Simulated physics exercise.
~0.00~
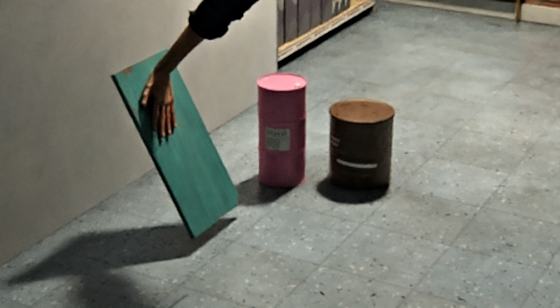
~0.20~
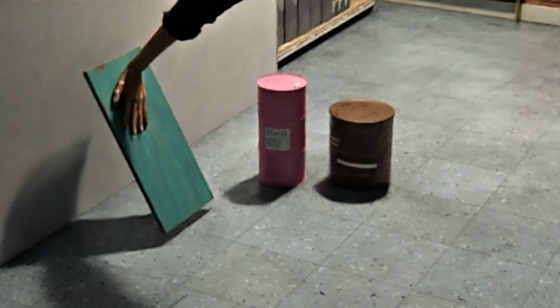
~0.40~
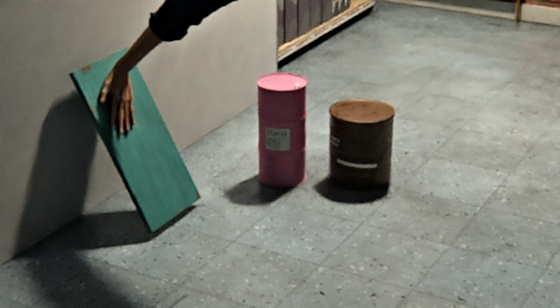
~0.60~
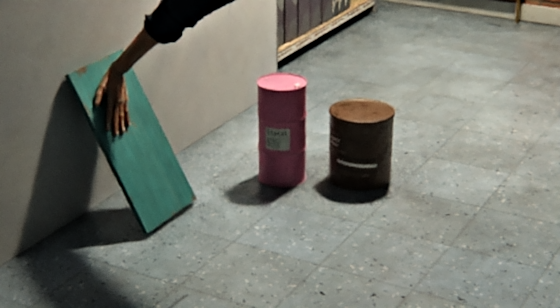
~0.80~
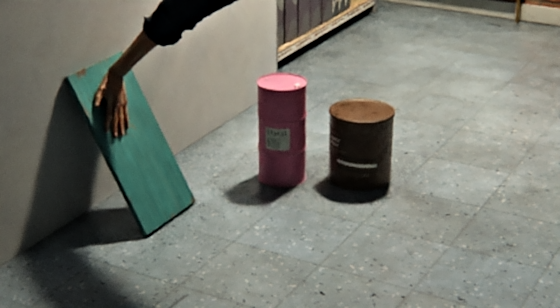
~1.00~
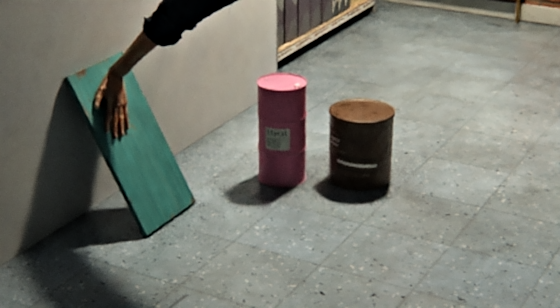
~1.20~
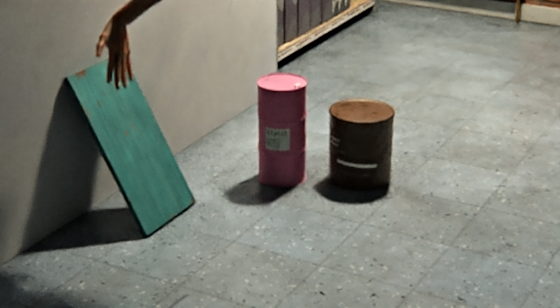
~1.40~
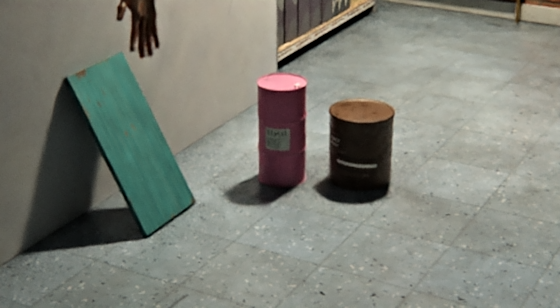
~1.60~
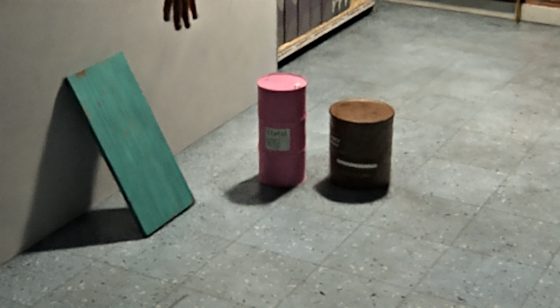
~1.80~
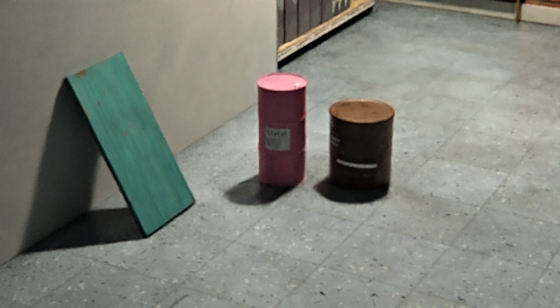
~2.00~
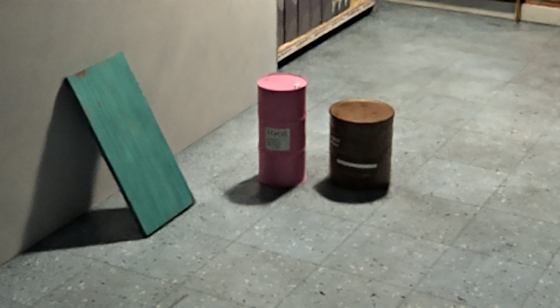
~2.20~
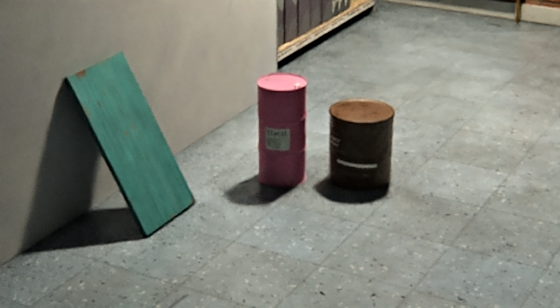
A hand moved a turquoise board to the left and leaned it against the wall, held it there briefly, then let go and drew away. The board stayed propped up, with the pink canister and brown pail still standing nearby.
